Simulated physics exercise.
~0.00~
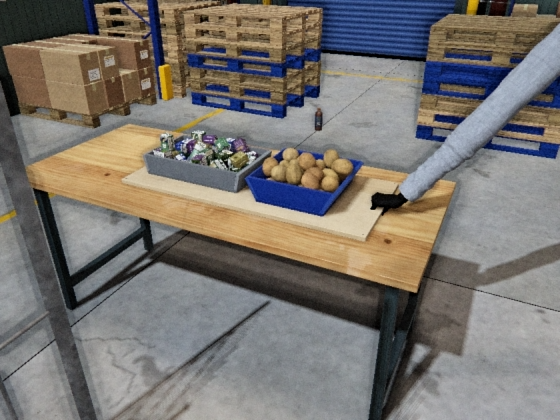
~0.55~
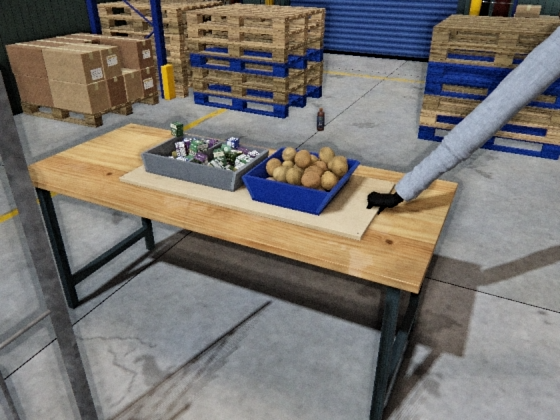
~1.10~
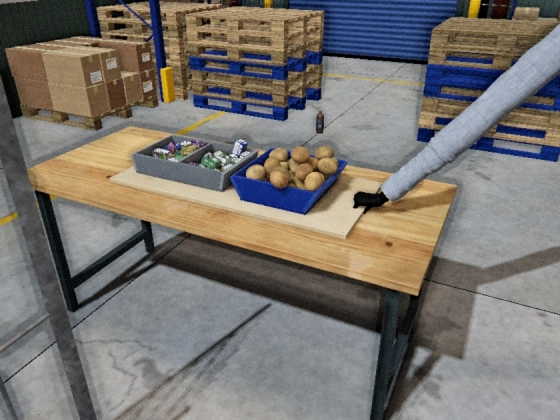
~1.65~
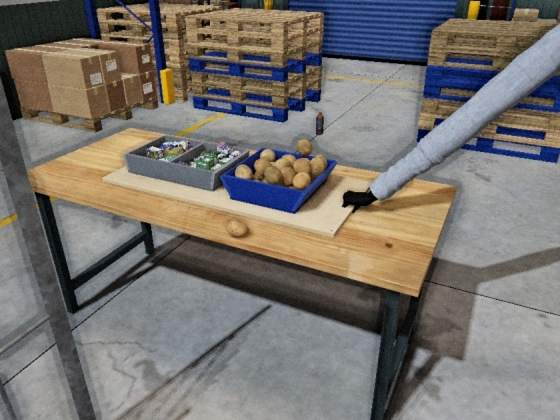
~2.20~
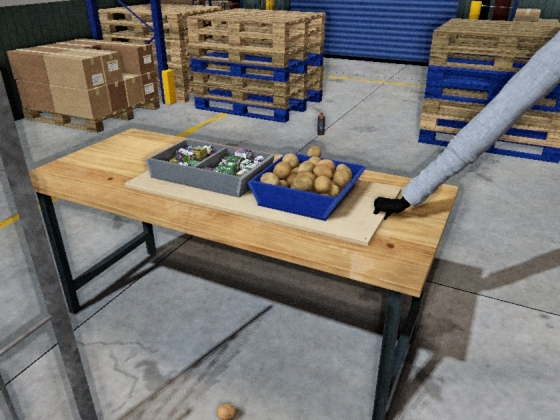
In a warehouse with stacked pallets, brown boxes and a blue shutter behind, a slightly swaying view looks down on a wooden table with dark legs. A pale board on it carries a grey divided tray of small cartons at left and a blue tray heaped with potatoes at right, while a black-gloved hand reaches in from the right to the board's edge. The board slides a little left, and the cartons and potatoes shift. A potato leaves the blue tray and drops past the table's front edge. The board moves back right, and the potato ends on the floor, with the cartons still in their tray.
